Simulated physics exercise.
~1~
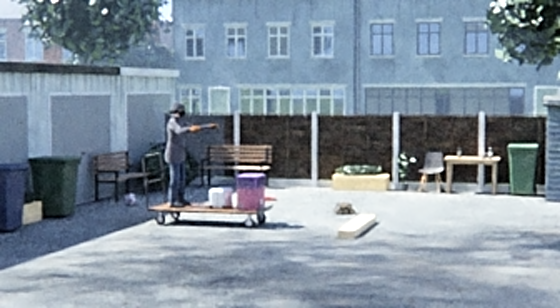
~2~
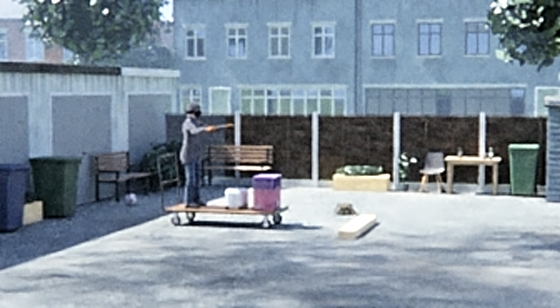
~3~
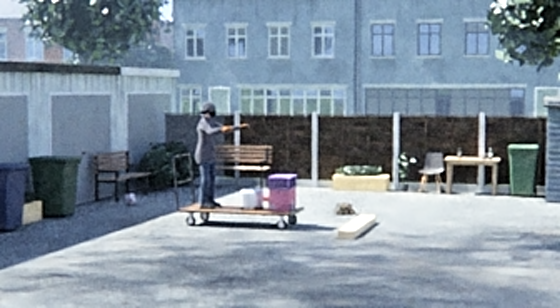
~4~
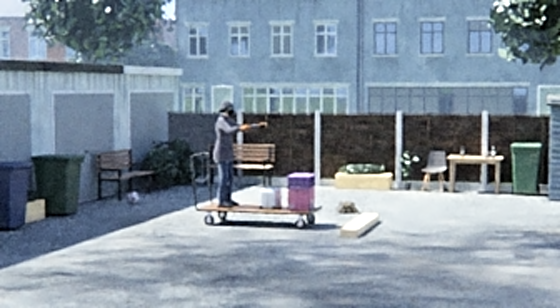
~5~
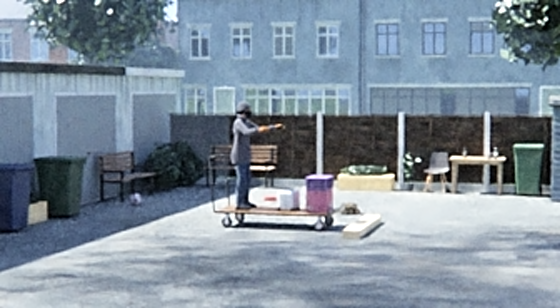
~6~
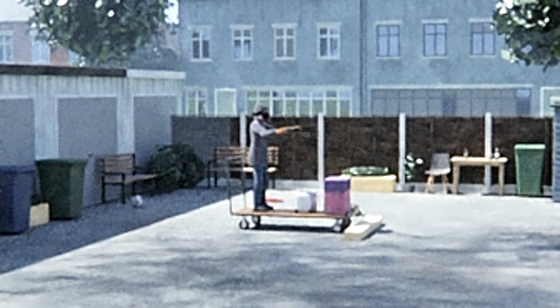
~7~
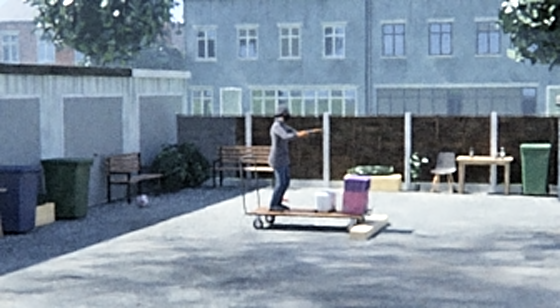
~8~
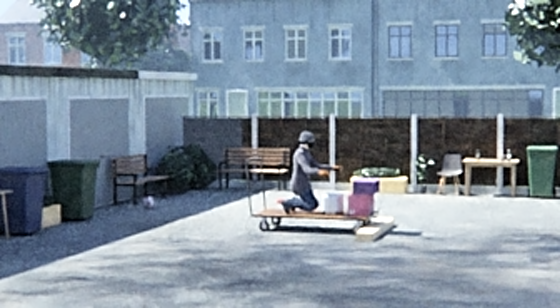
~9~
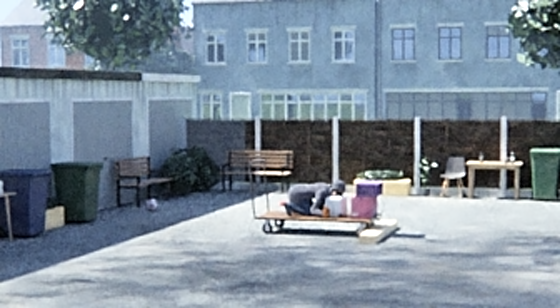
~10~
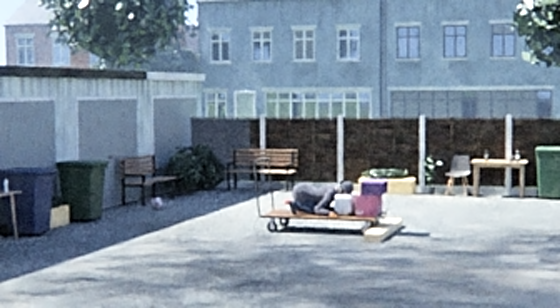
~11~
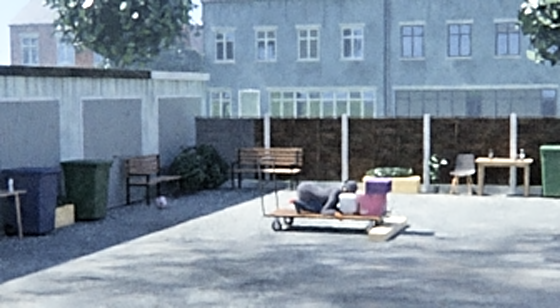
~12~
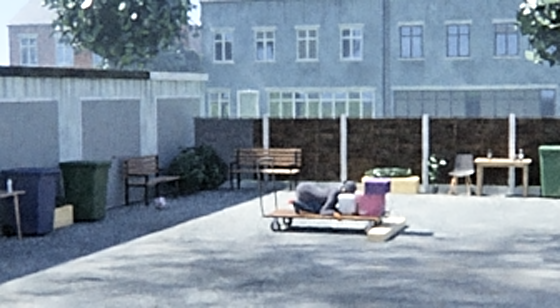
In a sunlit yard, a person stands with an arm outstretched on a trolley rolling right with a white case, pink parcel and purple crate; it stops at a low beam, and the rider drops to their knees, then lies slumped behind the load, which stays aboard.
